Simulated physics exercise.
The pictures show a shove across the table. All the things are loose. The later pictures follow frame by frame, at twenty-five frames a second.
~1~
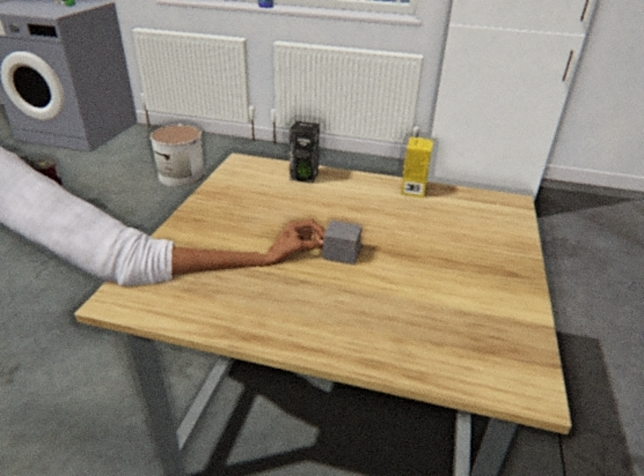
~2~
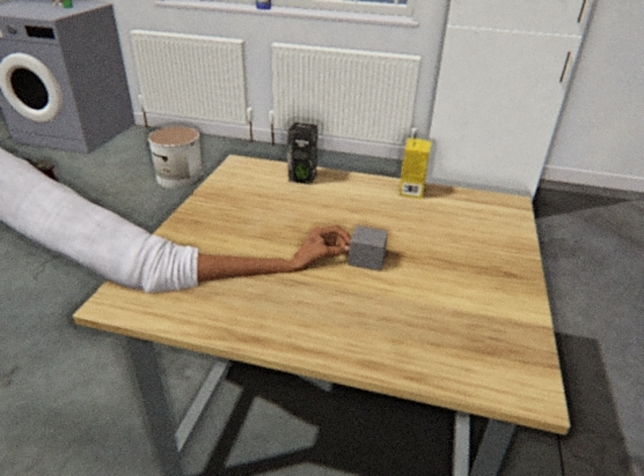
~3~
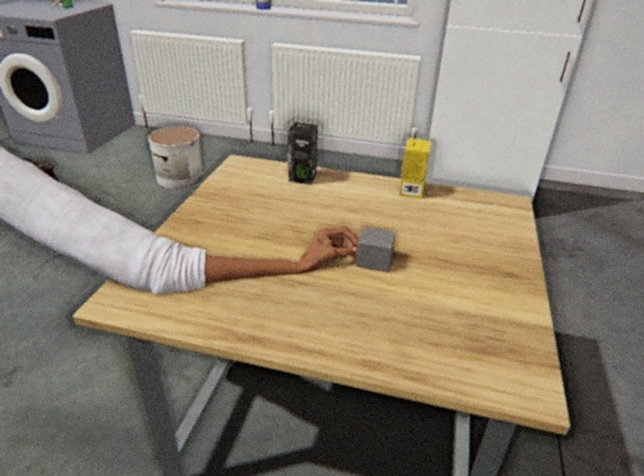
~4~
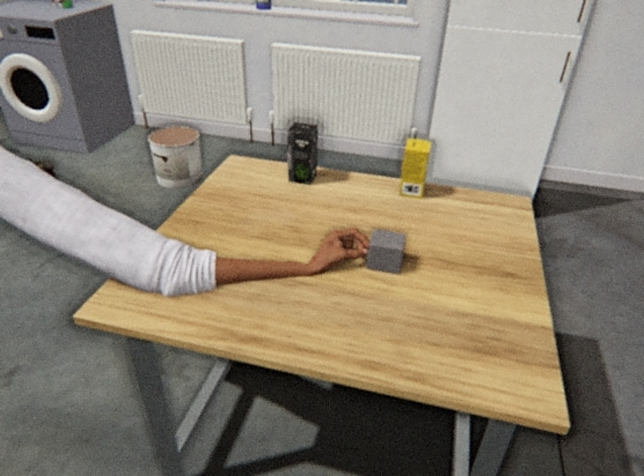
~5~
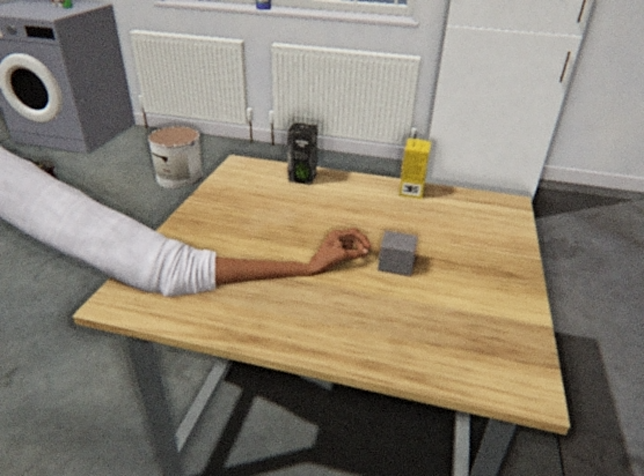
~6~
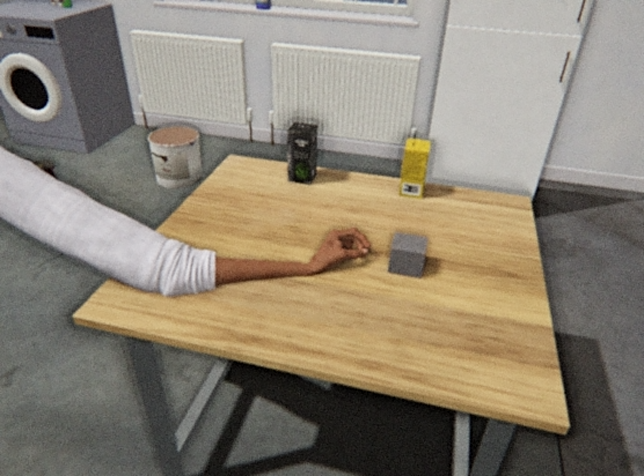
On a wooden table, a hand pushing a small grey block to the right, then halting as the block slides slightly farther.
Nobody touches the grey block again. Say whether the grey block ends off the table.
The grey block is still on the table.
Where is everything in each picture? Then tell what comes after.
Under the hand; grey block (342, 242), in the first picture.
Under the hand; grey block (368, 248), in the second picture.
Under the hand; grey block (376, 250), in the third picture.
Grey block (386, 252), in the fourth picture.
Grey block (398, 253) displaced a little, in the fifth picture.
Grey block (408, 255) displaced about its own width, in the sixth picture.
Then, 0.10 s past the last view, grey block displaced about its own width near (428, 258).
Then, 0.20 s past the last view, grey block displaced about its own width near (439, 260).
Finally, moved from the start, grey block. Final places as the last picture's camera would see them, grey block near (441, 261).
